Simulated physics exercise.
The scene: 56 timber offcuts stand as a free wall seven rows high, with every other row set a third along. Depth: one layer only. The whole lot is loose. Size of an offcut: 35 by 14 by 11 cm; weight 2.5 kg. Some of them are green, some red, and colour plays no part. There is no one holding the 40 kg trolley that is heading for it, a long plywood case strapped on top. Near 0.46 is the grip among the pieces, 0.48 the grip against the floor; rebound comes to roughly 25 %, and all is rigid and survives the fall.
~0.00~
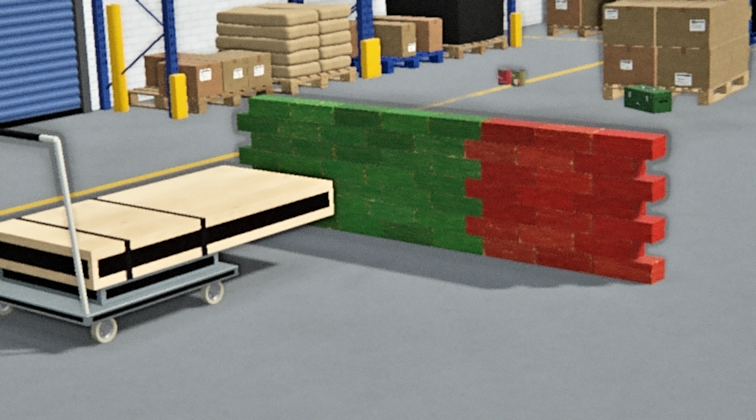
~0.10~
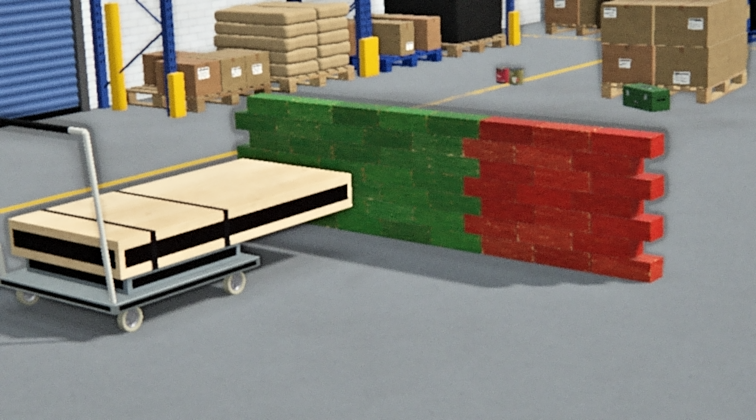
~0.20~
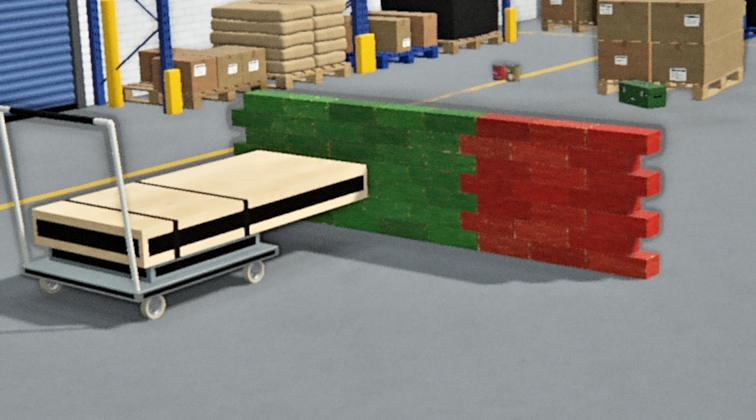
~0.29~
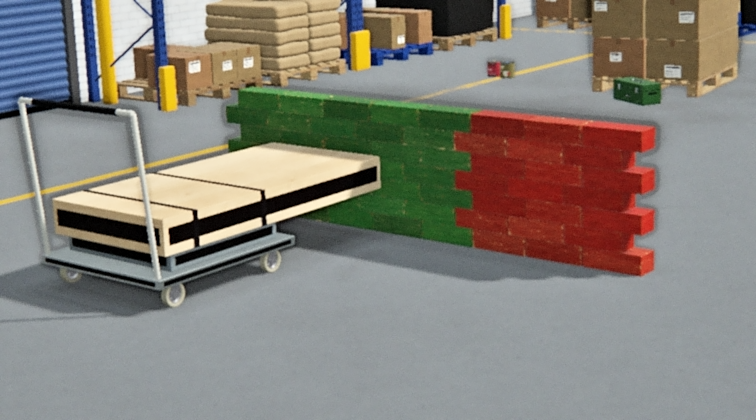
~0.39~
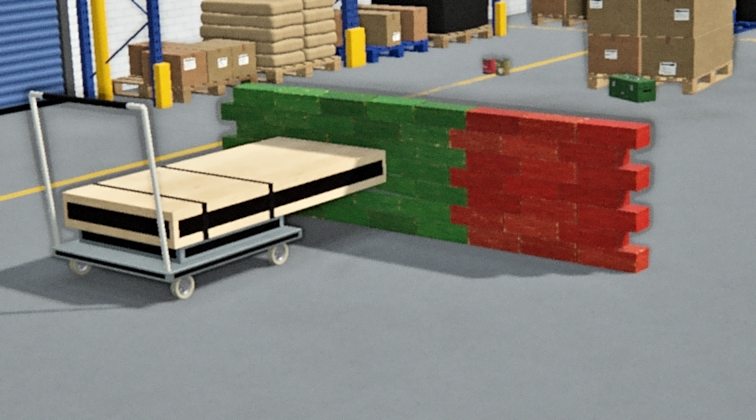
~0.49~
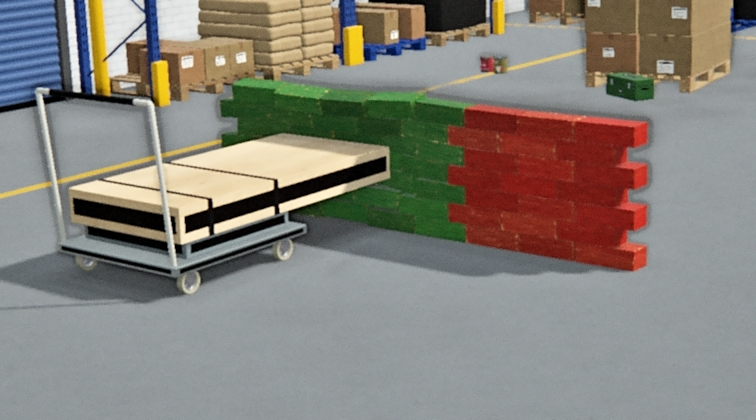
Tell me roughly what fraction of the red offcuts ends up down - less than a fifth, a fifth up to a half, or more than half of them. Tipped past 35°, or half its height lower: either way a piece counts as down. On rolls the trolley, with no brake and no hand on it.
Down at the end: Less than a fifth.
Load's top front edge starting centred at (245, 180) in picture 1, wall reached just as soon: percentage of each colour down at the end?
You'd end up with red at 10 per cent down and green at 80 per cent.
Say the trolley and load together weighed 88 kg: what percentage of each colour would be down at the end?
You'd get red 10 and green 80 percent.
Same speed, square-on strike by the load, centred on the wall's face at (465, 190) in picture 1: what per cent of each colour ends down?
Result - red: 60 %; green: 50 %.
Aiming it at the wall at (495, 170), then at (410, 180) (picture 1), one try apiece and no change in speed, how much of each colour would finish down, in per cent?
Down by colour - red: 60%, then 30%; green: 30%, then 50%.
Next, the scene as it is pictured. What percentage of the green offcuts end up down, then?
Taking the green group, 70 in a hundred end up down.
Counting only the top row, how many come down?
Count: 6.
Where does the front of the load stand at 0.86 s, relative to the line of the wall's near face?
About 25 cm.
Around 0.66 s, load 18 cm past the wall's line, still rolling; none of the 21 red offcuts down (10 of 56 in all colours); top red offcut unmoved; top green offcut tipped 51°, 12 cm lower.
Around 0.86 s, load 24 cm past the wall's line, still rolling; 2 of the 21 red offcuts down (27 of 56 in all colours); top red offcut unmoved; top green offcut on its side.
Around 1.22 s, load 29 cm past the wall's line, still rolling; 2 of the 21 red offcuts down (27 of 56 in all colours); top red offcut unmoved; top green offcut on its side.
Finally (2.3 s), load 34 cm past the wall's line, stopped; 2 of the 21 red offcuts down (27 of 56 in all colours); top red offcut unmoved; top green offcut on its side. That is 10 per cent. Seen by the last camera, middles, top red offcut near (552, 126), top green offcut near (294, 121).
